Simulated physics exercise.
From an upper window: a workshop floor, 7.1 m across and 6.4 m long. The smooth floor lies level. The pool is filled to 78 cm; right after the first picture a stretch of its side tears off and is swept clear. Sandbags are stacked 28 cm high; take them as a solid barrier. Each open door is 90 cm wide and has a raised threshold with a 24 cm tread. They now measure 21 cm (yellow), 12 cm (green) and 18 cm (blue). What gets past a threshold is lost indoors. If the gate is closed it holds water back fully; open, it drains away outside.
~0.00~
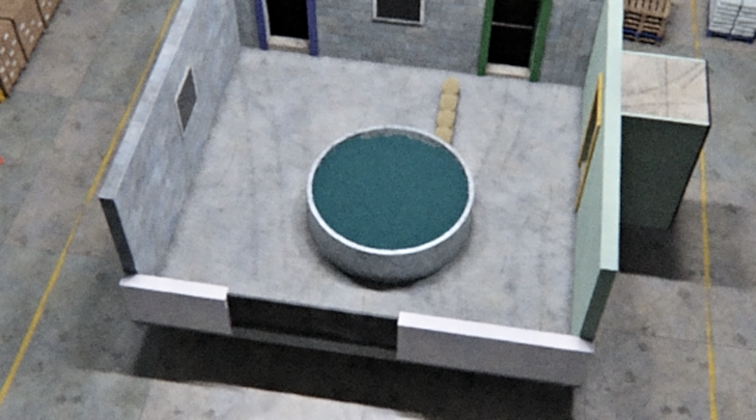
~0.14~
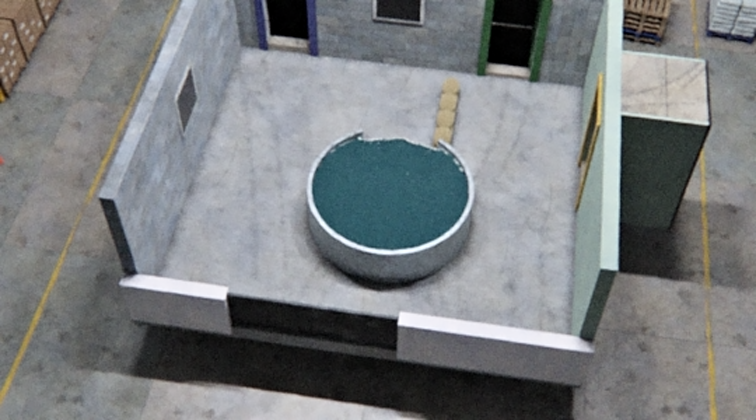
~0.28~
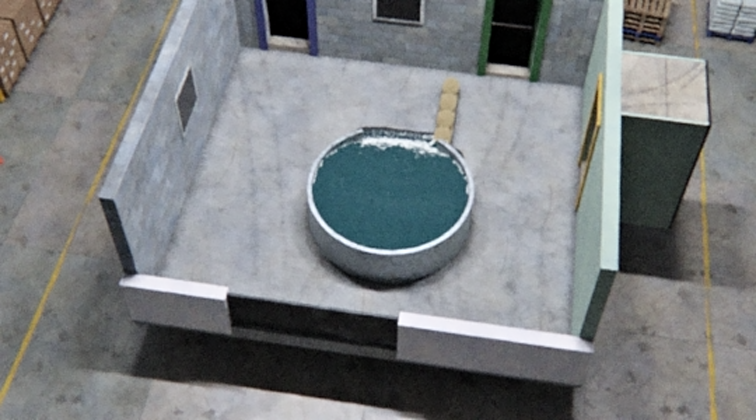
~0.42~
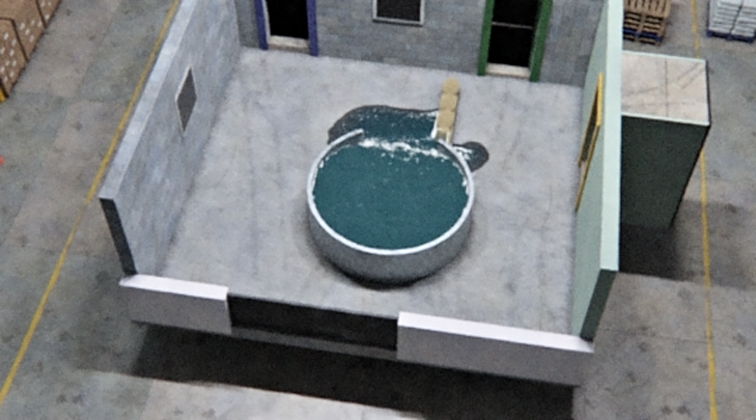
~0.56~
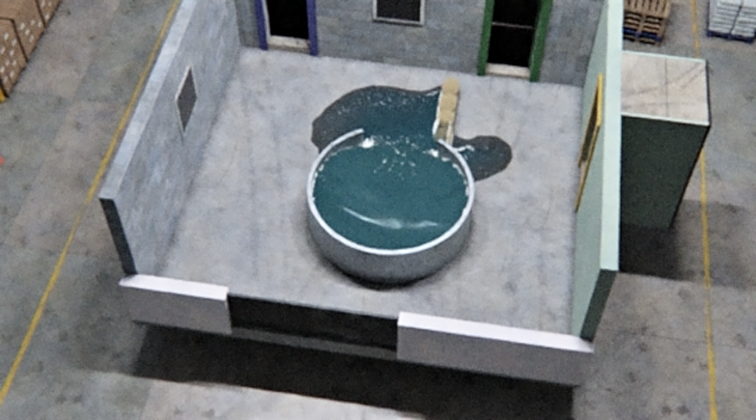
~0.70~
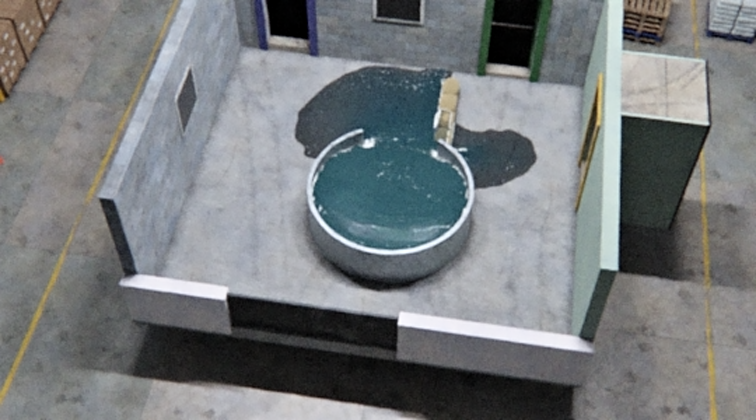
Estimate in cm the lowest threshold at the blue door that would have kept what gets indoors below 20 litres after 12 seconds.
It would have to be roughly 22 cm high.
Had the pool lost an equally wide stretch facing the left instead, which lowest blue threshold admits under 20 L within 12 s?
About 26 cm.
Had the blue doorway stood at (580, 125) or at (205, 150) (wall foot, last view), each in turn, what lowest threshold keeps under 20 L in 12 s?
Roughly 22 and 8.5 cm.
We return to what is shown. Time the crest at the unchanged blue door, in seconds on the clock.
Around 5.0 s.
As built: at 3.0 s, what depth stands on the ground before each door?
Depths in cm: Yellow 8, green 10, blue 18.
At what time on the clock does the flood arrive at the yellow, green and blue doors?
Yellow 1.2 s, green 1.3 s, blue 1.3 s.
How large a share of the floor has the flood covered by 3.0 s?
Some 50 per cent of it.
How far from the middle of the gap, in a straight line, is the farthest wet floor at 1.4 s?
About 3.8 m.
After 1.4 s water covers 35 % of the floor, deepest (56 cm) near (421, 71); 9 cm at the blue door, 0 litres in over its 18 cm threshold.
After 3.0 s water covers 50 % of the floor, deepest (46 cm) near (240, 49); 18 cm at the blue door, 2 litres in over its 18 cm threshold.
After 12.0 s water covers 95 % of the floor, deepest (17 cm) near (570, 114); 10 cm at the blue door, 46 litres in over its 18 cm threshold.
At the blue door as built, the water arrived by 1.3 s and peaked near 23 cm at 4.8 s.
Run again over the same 12 s with other heights there, 34 litres in over 19.5 cm, 6 litres over 26.5 cm. The limit of 20 litres is kept from about 22 cm up.
